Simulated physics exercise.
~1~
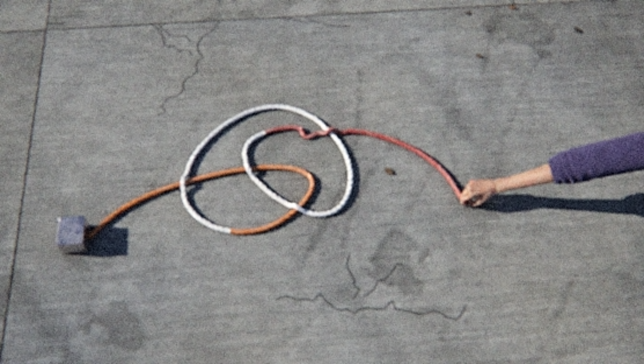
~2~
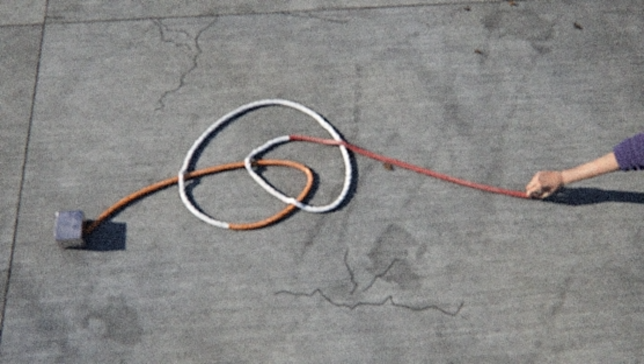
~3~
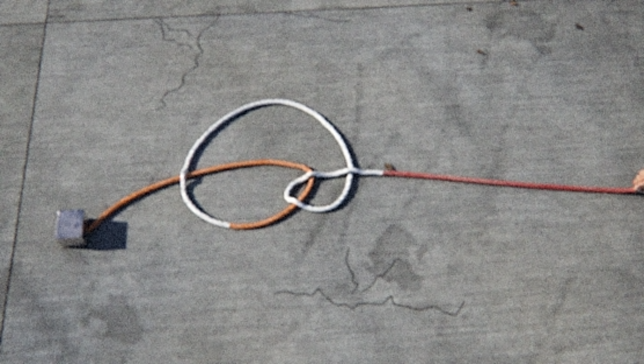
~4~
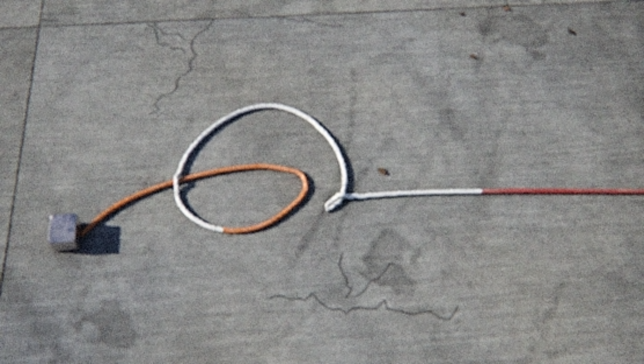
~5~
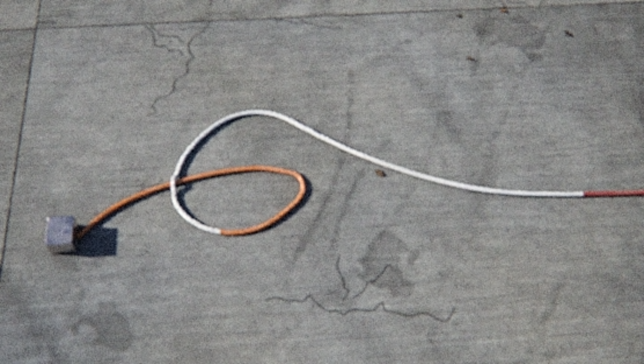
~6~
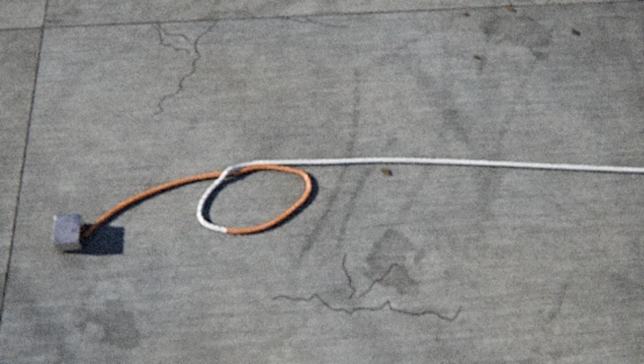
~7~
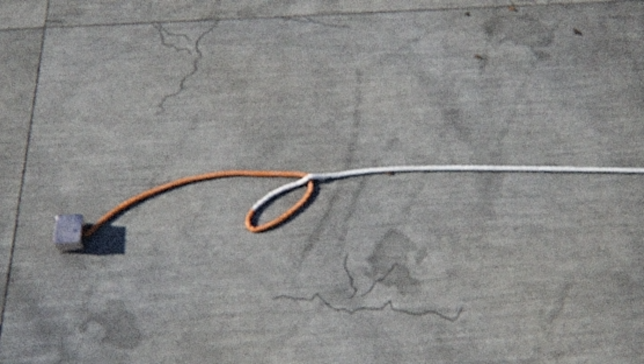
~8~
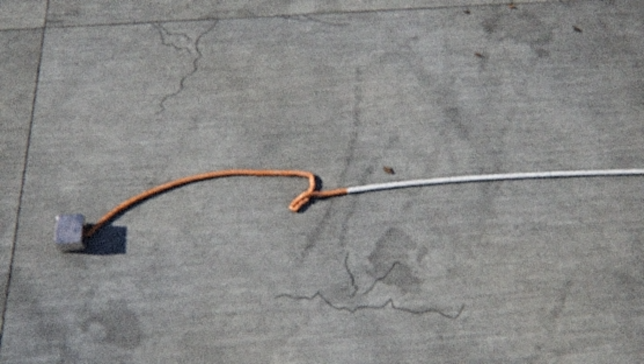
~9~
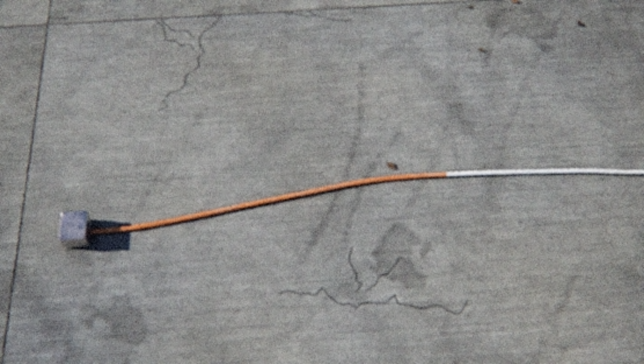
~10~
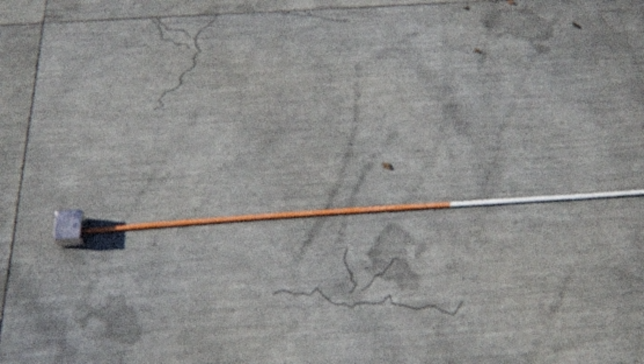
A rope dyed orange, white and red lies in overlapping loops on cracked grey paving, its left end held at a small grey block. A hand at the end of a purple sleeve grips the red end and draws it off to the right, out of view. The inner white loop shrinks to a small kink and opens out, then the large white loop flattens. The remaining orange and white loop tightens to a narrow bend and slips free without locking. The rope ends up pulled straight across the paving, orange on the left and white on the right.
